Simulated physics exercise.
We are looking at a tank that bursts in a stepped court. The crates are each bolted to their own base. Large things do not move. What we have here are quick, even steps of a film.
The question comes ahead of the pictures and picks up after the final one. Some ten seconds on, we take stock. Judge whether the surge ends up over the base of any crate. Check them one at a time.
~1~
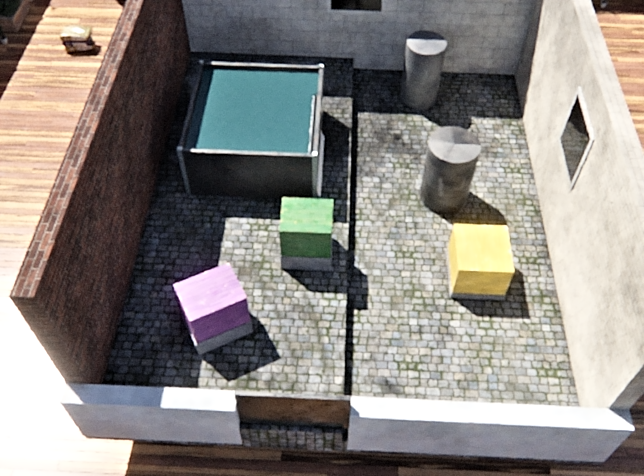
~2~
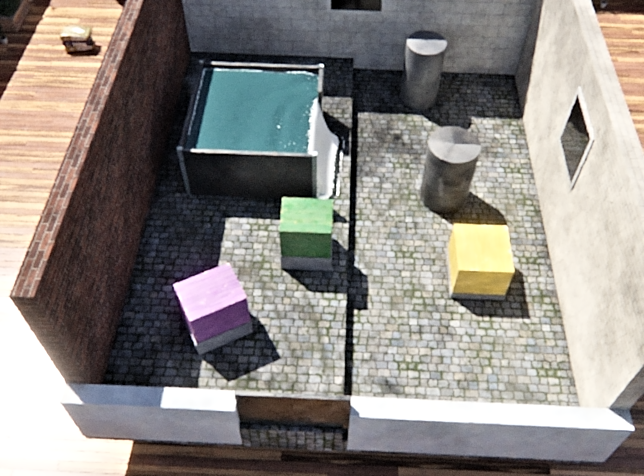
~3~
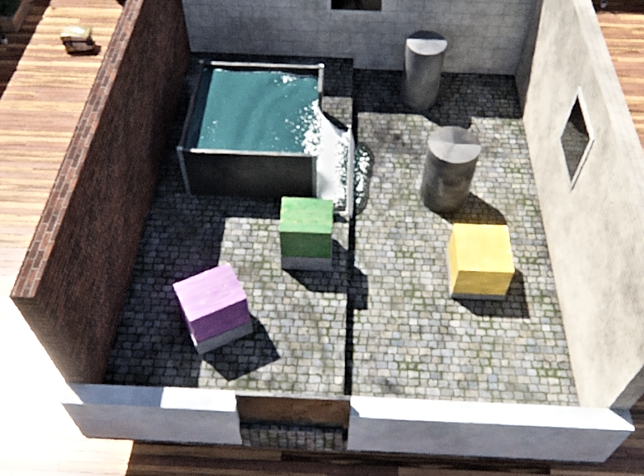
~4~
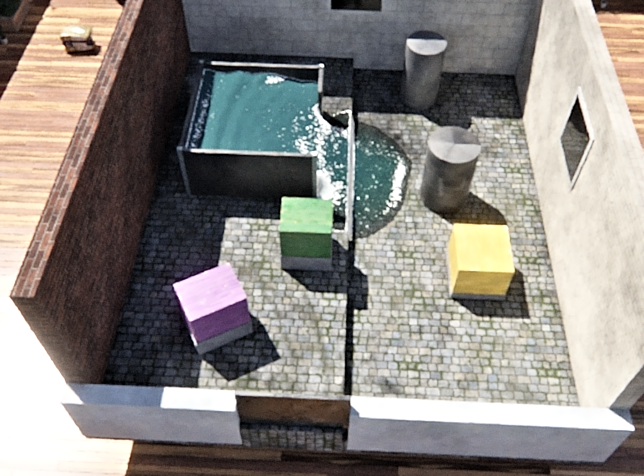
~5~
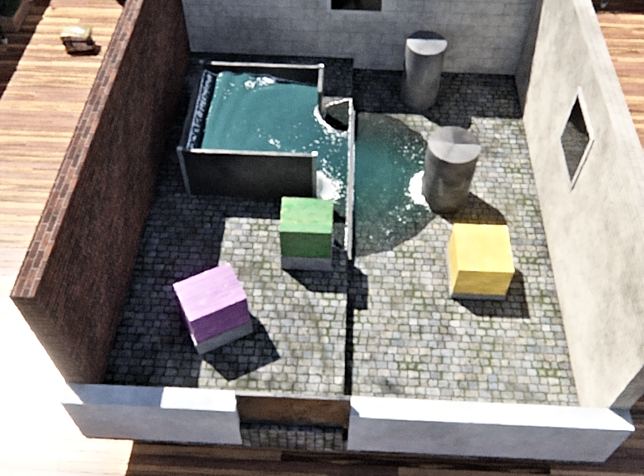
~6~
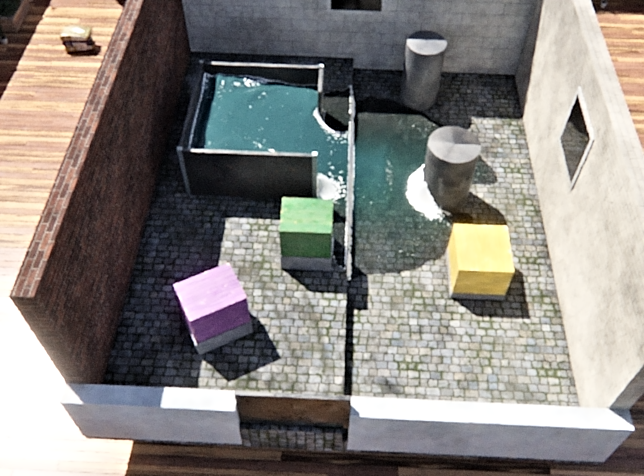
The yellow crate will be a wet one, the purple crate will be a dry one, the green crate will be a dry one.
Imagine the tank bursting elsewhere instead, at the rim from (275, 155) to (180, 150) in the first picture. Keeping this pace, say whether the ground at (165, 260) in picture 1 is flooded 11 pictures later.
Looking at that point, I'd call it drenched.
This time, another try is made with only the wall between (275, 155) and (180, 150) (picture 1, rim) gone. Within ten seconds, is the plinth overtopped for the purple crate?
Result - purple crate: Flooded.
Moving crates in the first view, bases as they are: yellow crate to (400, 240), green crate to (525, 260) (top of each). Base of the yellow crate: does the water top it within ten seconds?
I'd say the yellow crate gets flooded.
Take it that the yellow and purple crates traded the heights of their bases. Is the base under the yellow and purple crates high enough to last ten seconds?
Yellow gets flooded; purple stays out of it.
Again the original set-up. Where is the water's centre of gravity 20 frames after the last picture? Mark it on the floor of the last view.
That comes out near (399, 191).
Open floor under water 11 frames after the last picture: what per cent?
About 50 percent.
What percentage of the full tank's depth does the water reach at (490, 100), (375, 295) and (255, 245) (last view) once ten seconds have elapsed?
I'd say close to 16, 10 and 0 percent.
A moment on, water covers 35 % of the floor; the yellow crate water round its plinth, the purple crate not reached, the green crate water round its plinth.
Next, water covers 50 % of the floor; the yellow crate water round its plinth, the purple crate not reached, the green crate water round its plinth.
Then, water covers 60 % of the floor; the yellow crate water round its plinth, the purple crate not reached, the green crate water round its plinth.
Later, water covers 60 % of the floor; the yellow crate water round its plinth, the purple crate not reached, the green crate water round its plinth.
In the end, water covers 55 % of the floor; the yellow crate was topped, the purple crate stayed above the water, the green crate stayed above the water.
